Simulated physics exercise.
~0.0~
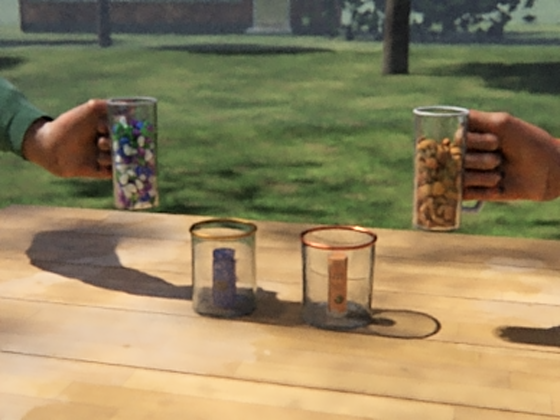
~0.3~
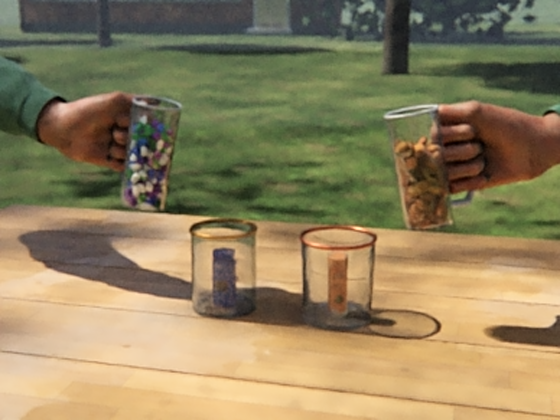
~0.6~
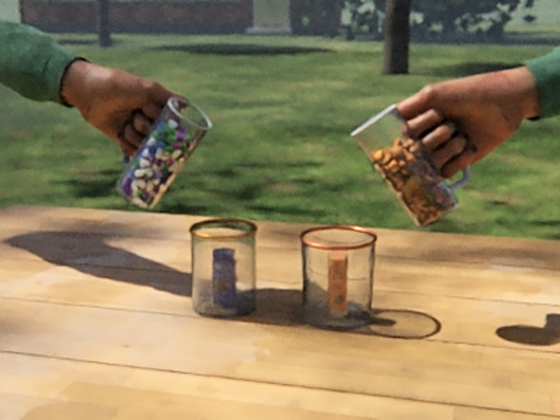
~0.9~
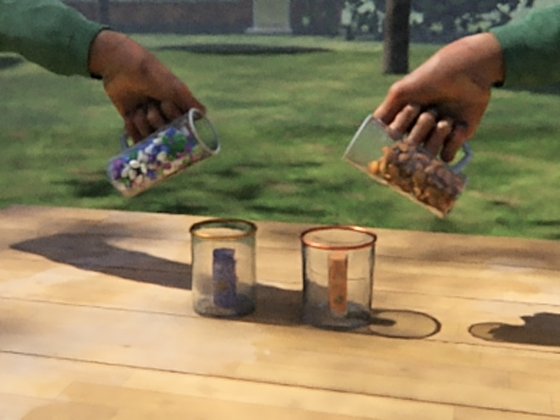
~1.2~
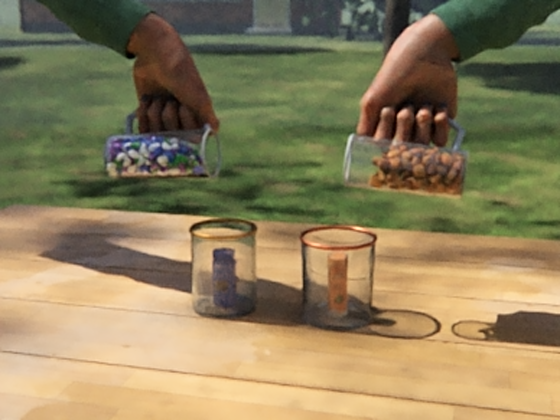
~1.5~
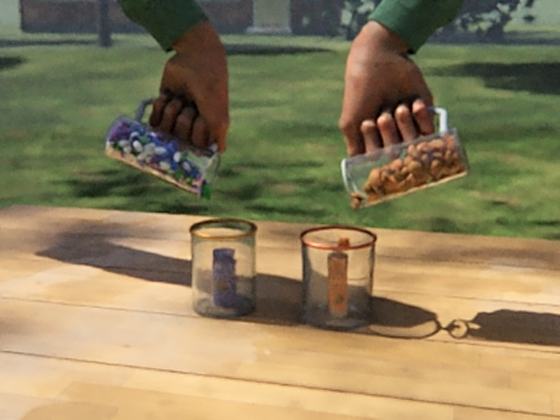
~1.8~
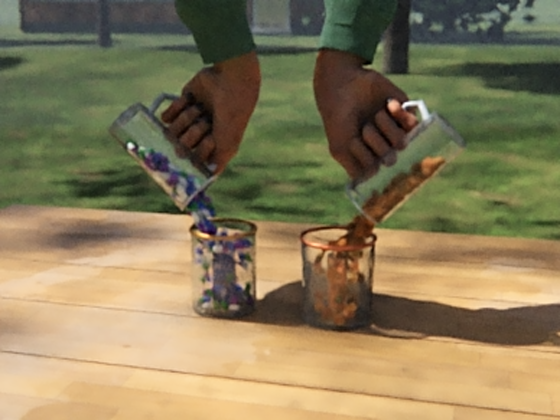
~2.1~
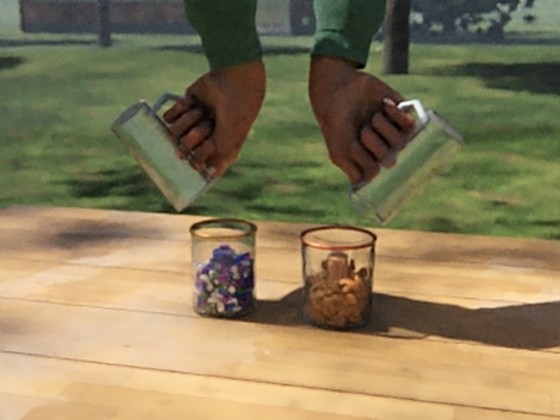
On a sunlit wooden table in a grassy yard, two clear glasses stand side by side, a small bluish object in the left and an orange one in the right. Two green-sleeved hands hold clear mugs above them, one of mixed purple, white and green pieces, the other of orange-brown bits. The hands move inward, tipping the mugs onto their sides, then further over. Both loads pour into the glasses below. The mugs end empty and upended, the left glass about two thirds full, the right about half, with both objects still showing and nothing spilled.
